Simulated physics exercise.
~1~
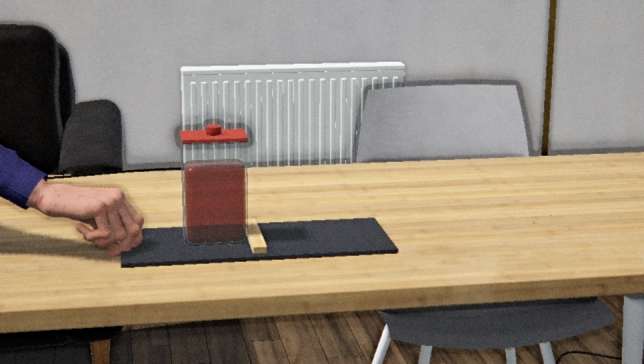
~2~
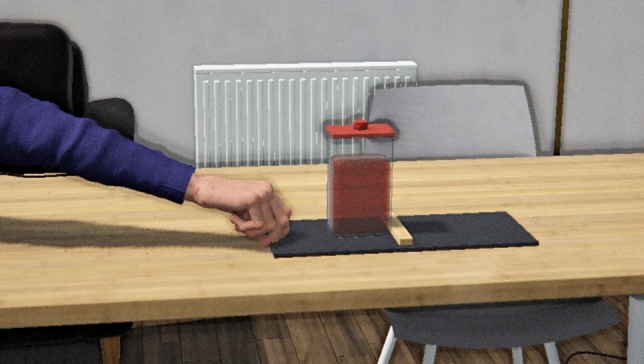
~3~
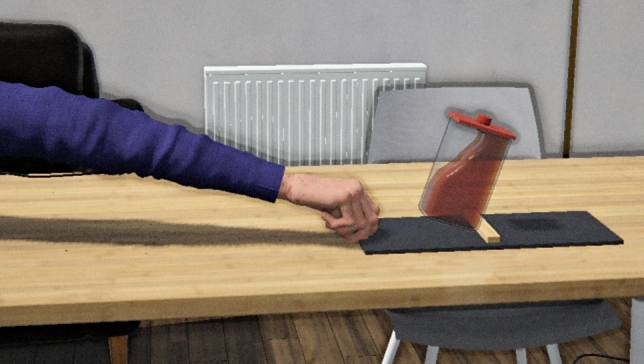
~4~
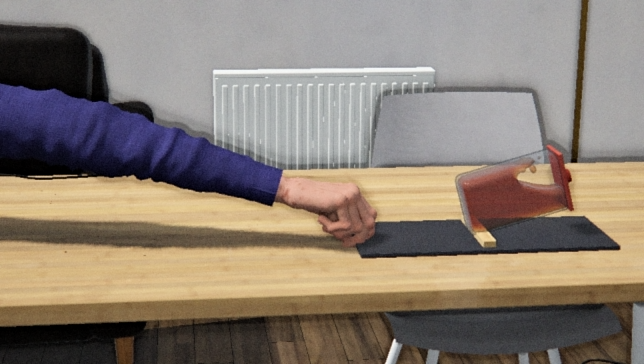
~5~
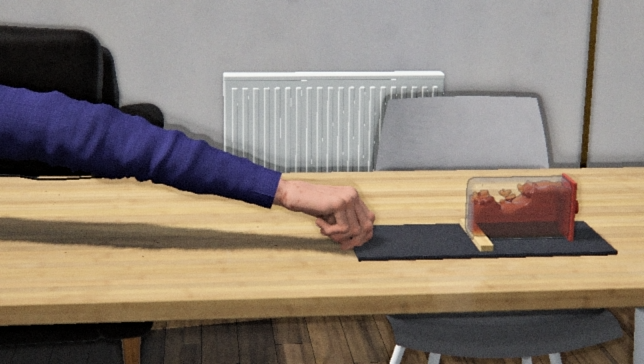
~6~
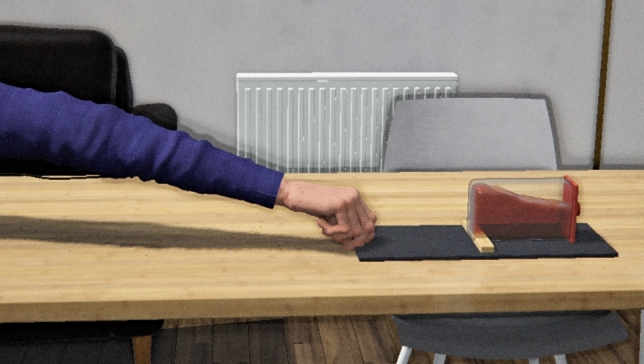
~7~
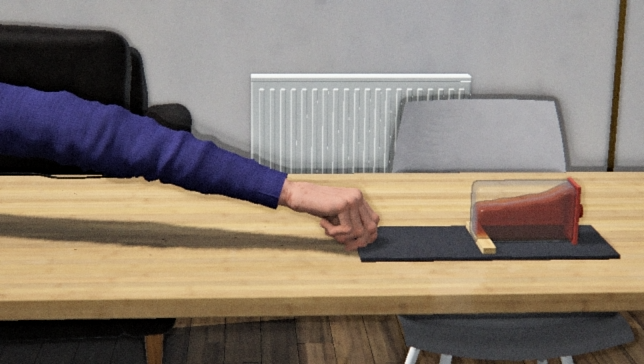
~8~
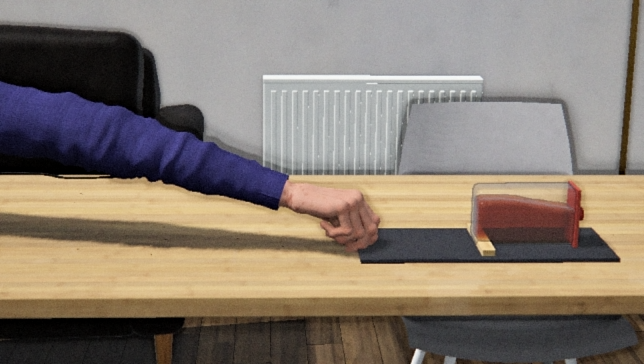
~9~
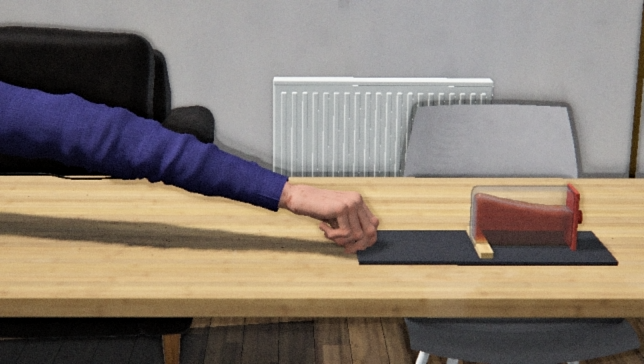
A clear square bottle of reddish liquid with a red cap rides upright on a dark board that a hand slides rightward along a wooden table; as the board stops, the bottle tips over a small wooden batten to the right and ends lying on its side, liquid sloshing inside.
